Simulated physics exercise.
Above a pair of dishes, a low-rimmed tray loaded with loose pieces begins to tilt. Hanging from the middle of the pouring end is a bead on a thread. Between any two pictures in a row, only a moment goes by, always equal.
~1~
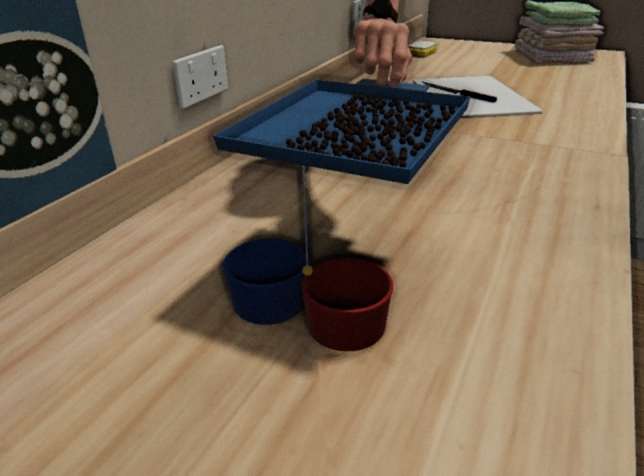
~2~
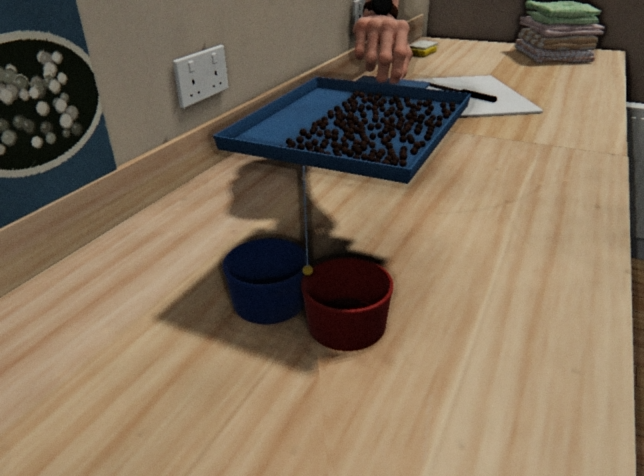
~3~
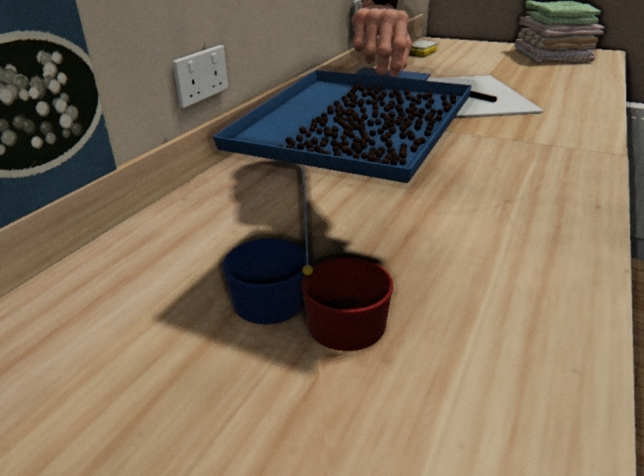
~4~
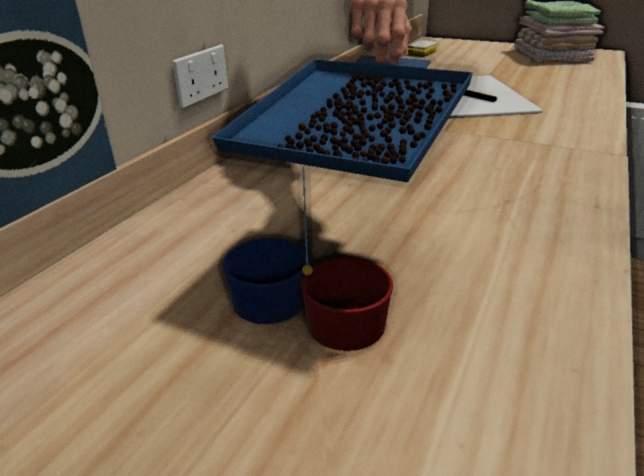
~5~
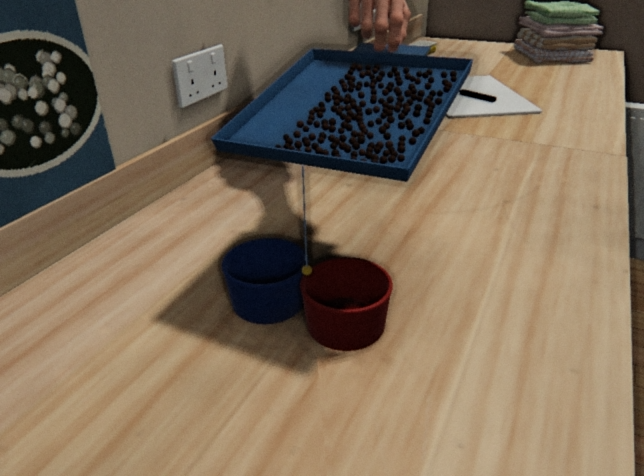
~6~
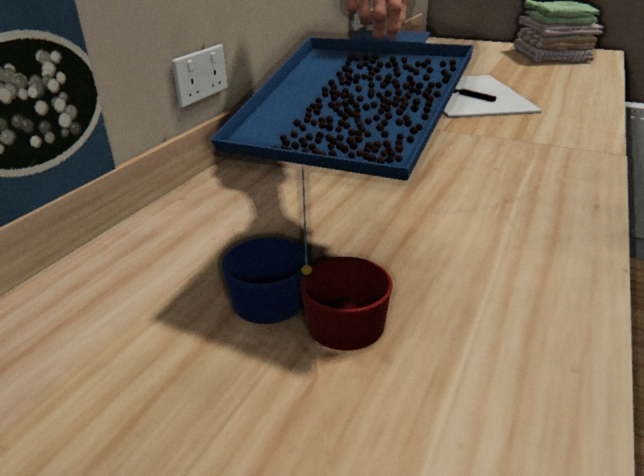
The footage shows a hand behind a blue tray of small dark berries above a blue dish and a red dish; the tray's far side gradually rises, tilting it toward the viewer, while the berries shift slightly and spread.
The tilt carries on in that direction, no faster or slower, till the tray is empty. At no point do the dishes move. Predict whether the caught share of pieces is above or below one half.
Most of the load will miss the dishes.
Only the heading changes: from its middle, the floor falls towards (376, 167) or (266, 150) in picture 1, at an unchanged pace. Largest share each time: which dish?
The first try favours the dish to the right; the second favours the dish to the left.
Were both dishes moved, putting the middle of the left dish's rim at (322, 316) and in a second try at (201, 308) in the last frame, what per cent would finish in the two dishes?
Some 40 percent in the first case, 50 percent in the second.
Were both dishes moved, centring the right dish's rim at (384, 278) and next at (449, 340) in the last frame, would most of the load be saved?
The pair would catch the lesser share the first time and the lesser share the second time.
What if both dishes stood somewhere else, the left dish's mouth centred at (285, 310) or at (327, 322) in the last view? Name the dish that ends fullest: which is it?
Trial one goes to the left of the two, trial two to the left of the two.
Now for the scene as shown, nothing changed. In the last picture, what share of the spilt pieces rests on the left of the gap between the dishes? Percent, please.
Near 70 %.
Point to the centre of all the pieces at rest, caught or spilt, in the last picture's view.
It settles centred around (257, 374).
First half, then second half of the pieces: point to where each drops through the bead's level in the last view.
I'd say around (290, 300) at first, then around (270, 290).
Just after the last frame, tray tipped steeply; almost all on the tray; just a few outside both; just a few in the air.
A moment on, tray tipped right over; the larger part on the tray; about a tenth outside both; roughly a quarter in the air.
Further on, tray tipped past a quarter turn; just a few in the right dish; just a few in the left dish; almost all outside both.
When it is over, tray tipped past a quarter turn; just a few in the right dish; just a few in the left dish; almost all outside both.
